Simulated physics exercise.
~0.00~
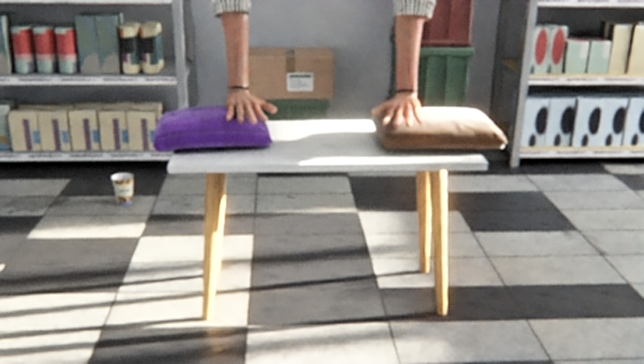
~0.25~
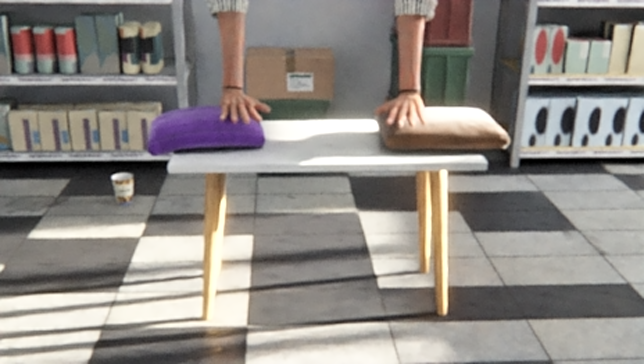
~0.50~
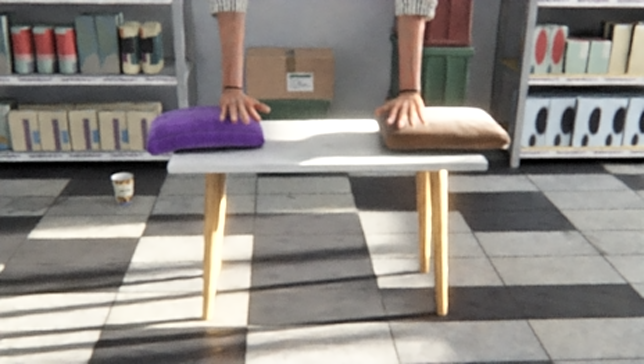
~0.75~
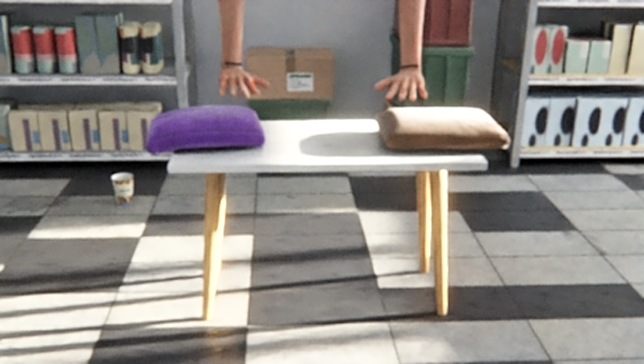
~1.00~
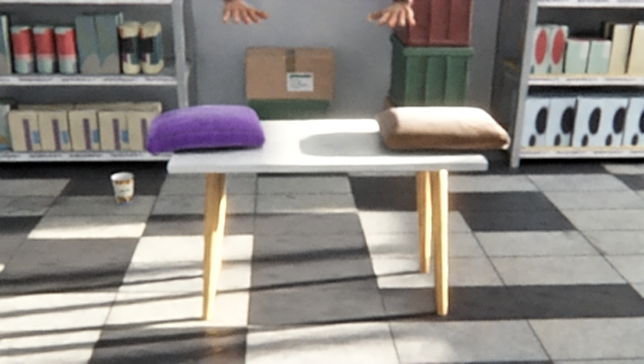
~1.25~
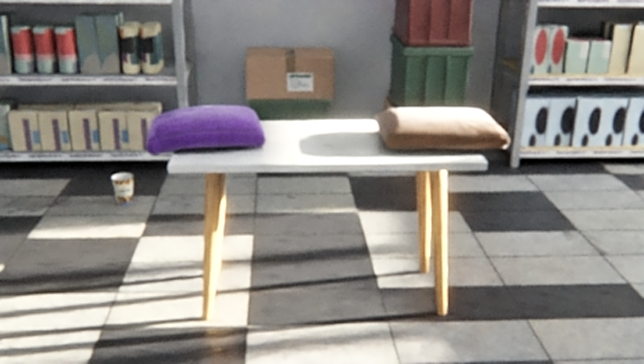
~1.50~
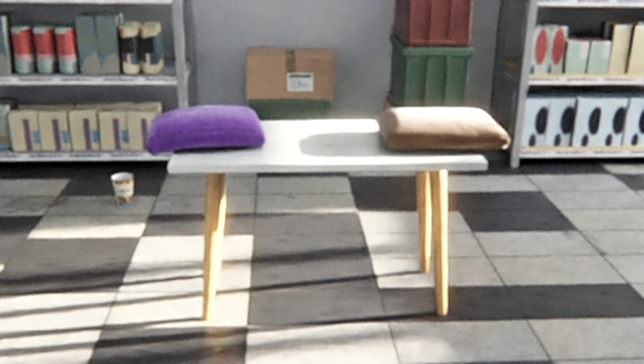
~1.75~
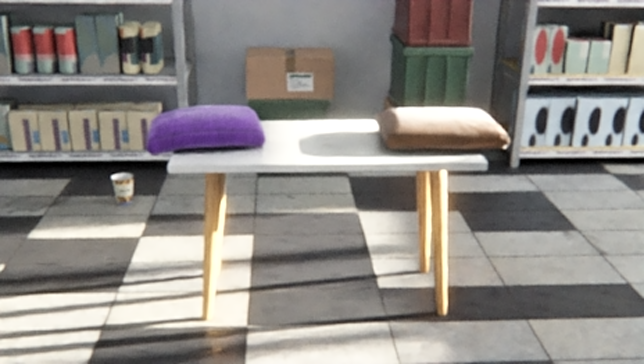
On a white bench, two hands nudge purple and brown bags apart, then lift away, leaving both resting.
